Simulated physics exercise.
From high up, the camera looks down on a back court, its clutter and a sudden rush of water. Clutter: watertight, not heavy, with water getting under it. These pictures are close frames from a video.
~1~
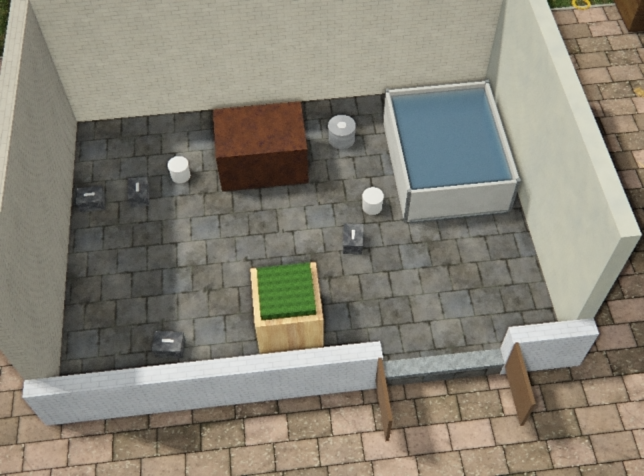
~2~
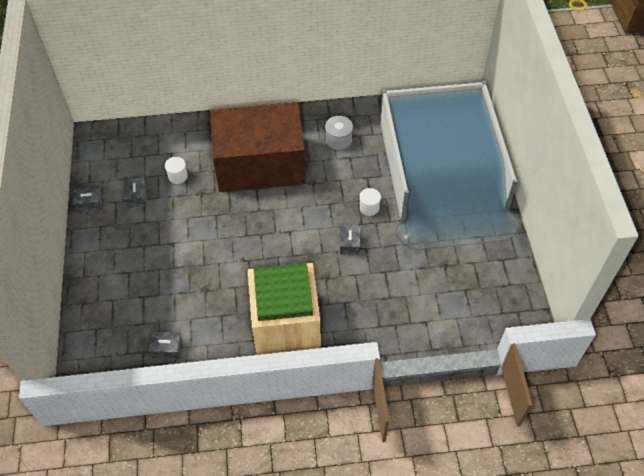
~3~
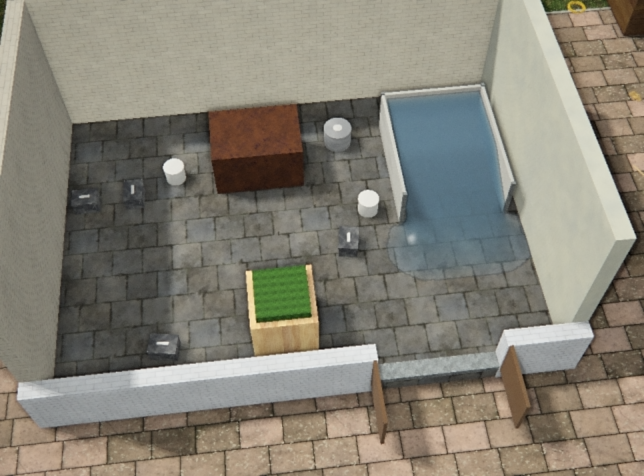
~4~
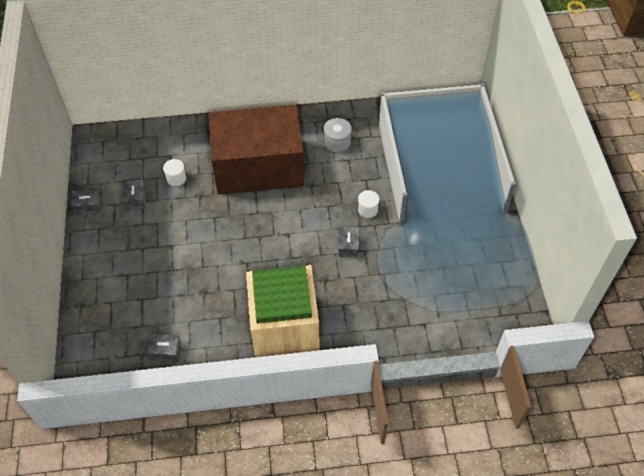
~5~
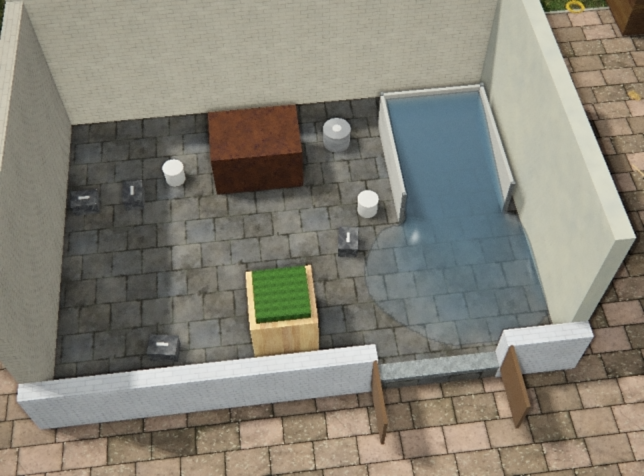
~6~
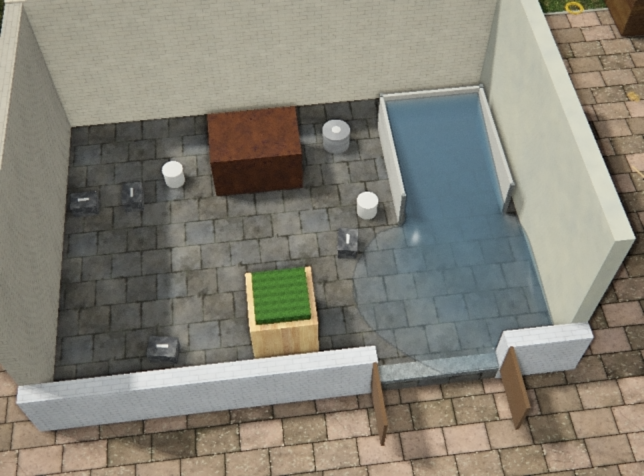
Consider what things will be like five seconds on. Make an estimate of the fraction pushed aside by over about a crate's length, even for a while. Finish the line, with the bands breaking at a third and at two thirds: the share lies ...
The share lies below a third.
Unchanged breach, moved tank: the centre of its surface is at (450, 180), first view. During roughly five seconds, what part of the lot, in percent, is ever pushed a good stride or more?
Roughly 10 per cent.
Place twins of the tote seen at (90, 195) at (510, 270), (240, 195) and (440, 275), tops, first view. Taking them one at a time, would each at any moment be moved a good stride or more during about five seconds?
First driven off, second remains in place, third driven off.
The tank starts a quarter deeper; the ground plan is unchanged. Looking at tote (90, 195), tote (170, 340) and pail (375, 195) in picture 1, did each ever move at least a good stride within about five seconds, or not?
Object 1: Didn't cover it. Object 2: Covered it. Object 3: Didn't cover it.
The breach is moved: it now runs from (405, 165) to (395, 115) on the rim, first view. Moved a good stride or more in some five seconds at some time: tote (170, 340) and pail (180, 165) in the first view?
Taking them in turn, the first got that far and the second never got there.
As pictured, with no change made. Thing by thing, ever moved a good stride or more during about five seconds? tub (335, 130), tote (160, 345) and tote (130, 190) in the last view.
Going through them in order: First kept nearby, second got well clear, third kept nearby.
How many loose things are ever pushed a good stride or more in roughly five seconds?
The count is 2.
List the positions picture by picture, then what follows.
The first picture shows a tub at (342, 125), on the bottom; a pail at (373, 196) rests on the ground; 0 of 7 have shifted.
The second picture shows a tub at (339, 126) rests on the ground; a pail at (370, 197) rests on the ground; 0 of 7 have shifted.
The third picture shows a tub at (338, 128), on the bottom; a pail at (369, 199) rests on the ground; 0 of 7 have shifted.
The fourth picture shows a tub at (338, 129) rests on the ground; a pail at (369, 199), on the bottom; 0 of 7 have shifted.
The fifth picture shows a tub at (337, 128) rests on the ground; a pail at (368, 199), on the bottom; 0 of 7 have shifted.
The sixth picture shows a tub at (336, 130), on the bottom; a pail at (368, 200), on the bottom; 0 of 7 have shifted.
A moment on, 0 of 7 are well off their spots; 0 afloat.
Next, 0 of 7 are well off their spots; 0 afloat.
Later, 0 of 7 are well off their spots; 0 afloat.
In the end, 2 of 7 are well off their spots, and 2 have been at some point; 1 afloat.
